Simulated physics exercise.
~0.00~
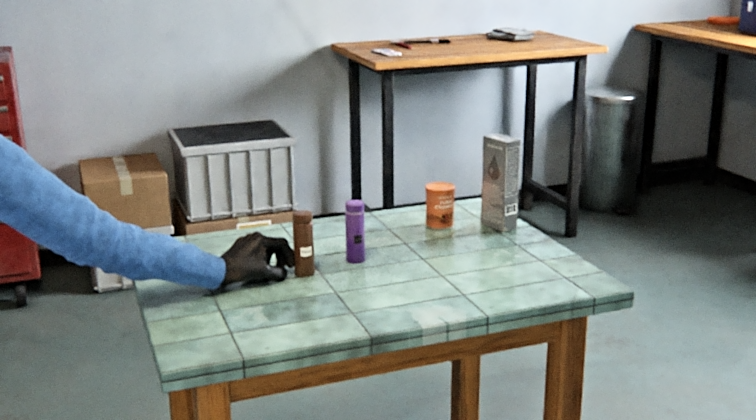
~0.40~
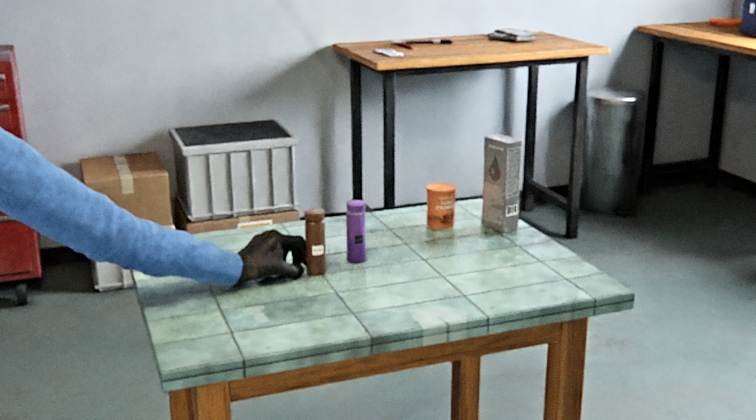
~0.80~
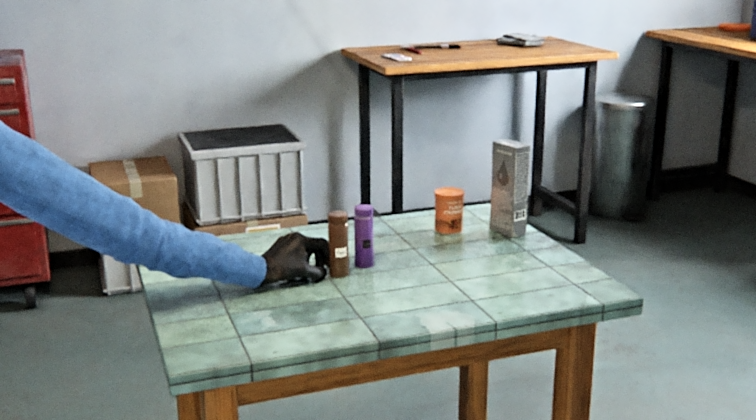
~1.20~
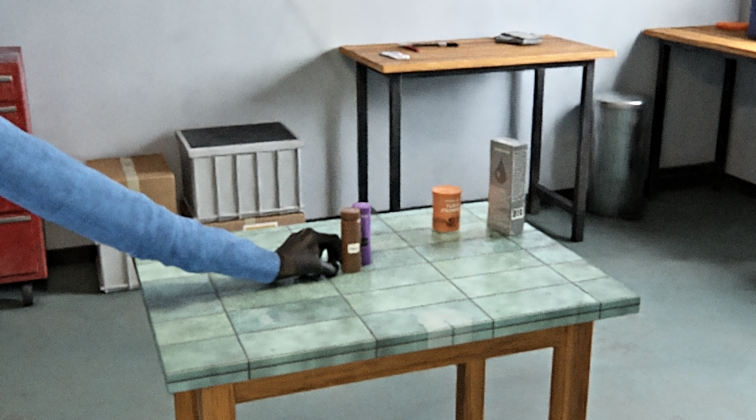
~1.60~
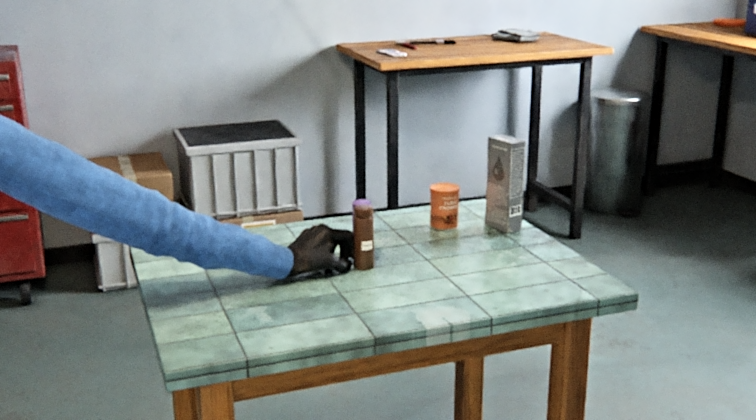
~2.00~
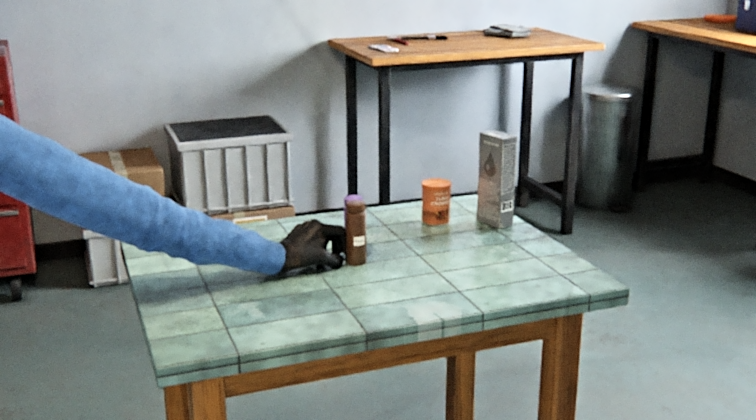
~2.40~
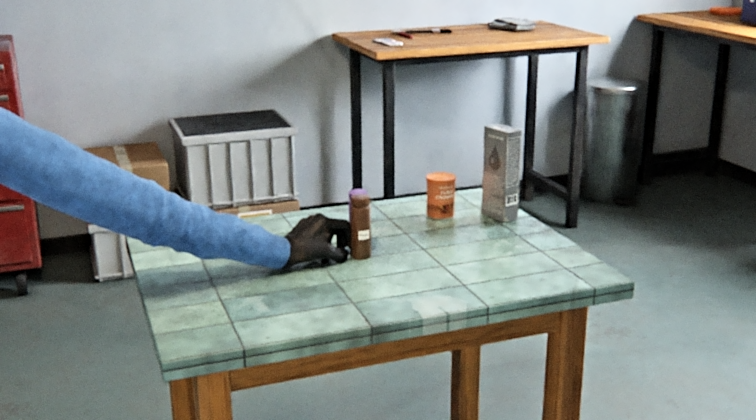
Gloved hand pushing a brown shaker right across a green tiled table until it stands upright in front of a purple shaker.
